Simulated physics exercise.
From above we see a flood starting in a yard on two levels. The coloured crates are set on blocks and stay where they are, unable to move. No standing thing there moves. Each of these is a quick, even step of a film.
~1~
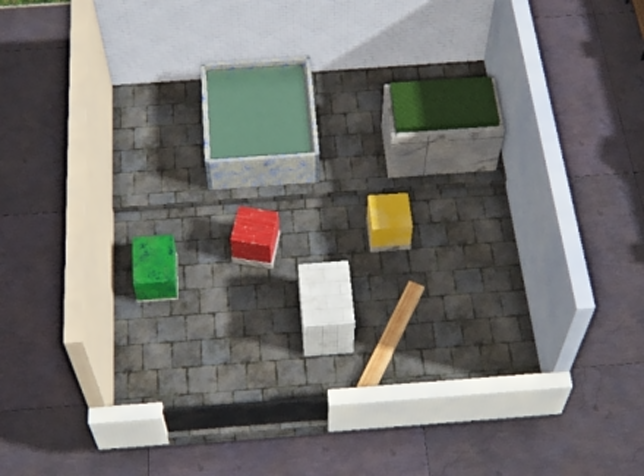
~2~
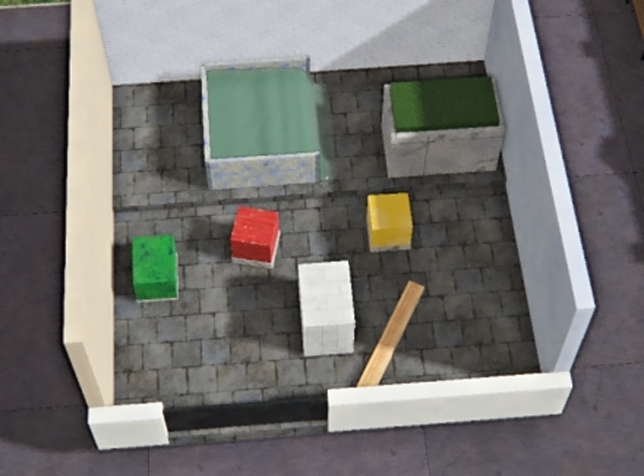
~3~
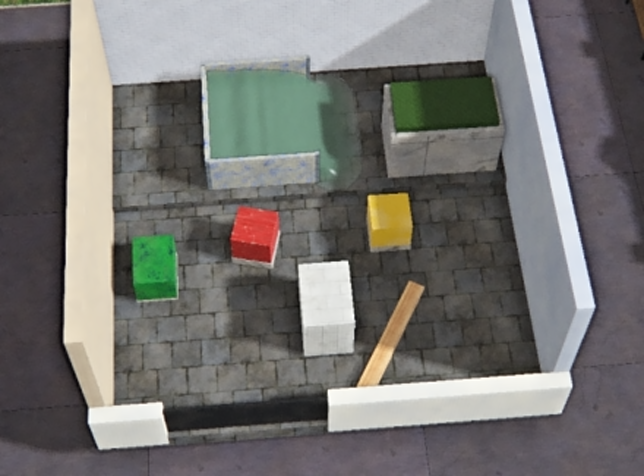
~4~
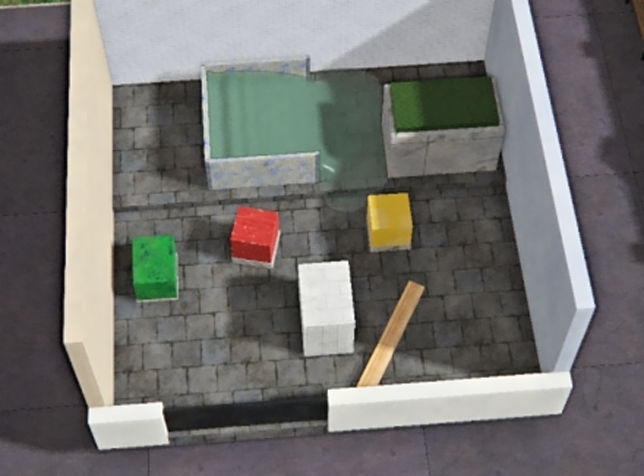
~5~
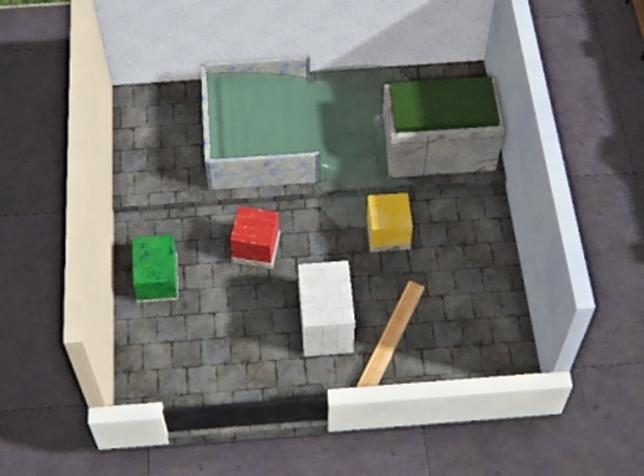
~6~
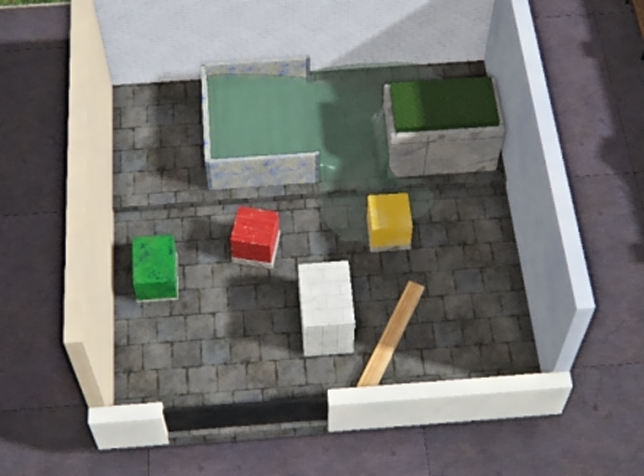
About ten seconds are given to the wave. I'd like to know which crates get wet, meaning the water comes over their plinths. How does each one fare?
The yellow crate does get wet. The green crate does get wet. The red crate does not get wet.
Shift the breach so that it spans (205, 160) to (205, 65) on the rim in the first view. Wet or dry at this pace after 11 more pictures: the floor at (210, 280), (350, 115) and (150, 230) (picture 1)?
Taking them in turn, I get left untouched, then left untouched, then sodden.
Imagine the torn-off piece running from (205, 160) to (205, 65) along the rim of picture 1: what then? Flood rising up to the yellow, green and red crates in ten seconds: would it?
Then the yellow crate is untouched, the green crate gets flooded and the red crate gets flooded.
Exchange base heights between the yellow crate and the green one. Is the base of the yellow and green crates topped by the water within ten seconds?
In that case the yellow crate is swamped, and the green crate is unaffected.
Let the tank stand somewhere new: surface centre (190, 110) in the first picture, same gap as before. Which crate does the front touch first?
Yellow one.
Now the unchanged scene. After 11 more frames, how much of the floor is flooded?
About 35 %.
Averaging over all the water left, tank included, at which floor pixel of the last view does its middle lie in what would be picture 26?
Estimate: (382, 161).
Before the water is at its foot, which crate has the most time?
The green crate comes last.
A moment on, water covers 25 % of the floor; the yellow crate water round its plinth, the green crate not reached, the red crate not reached.
Next, water covers 35 % of the floor; the yellow crate water round its plinth, the green crate not reached, the red crate water round its plinth.
Then, water covers 55 % of the floor; the yellow crate water round its plinth, the green crate not reached, the red crate water round its plinth.
Later, water covers 80 % of the floor; the yellow crate water round its plinth, the green crate water round its plinth, the red crate water round its plinth.
In the end, water covers 95 % of the floor; the yellow crate was topped, the green crate was topped, the red crate stayed above the water.
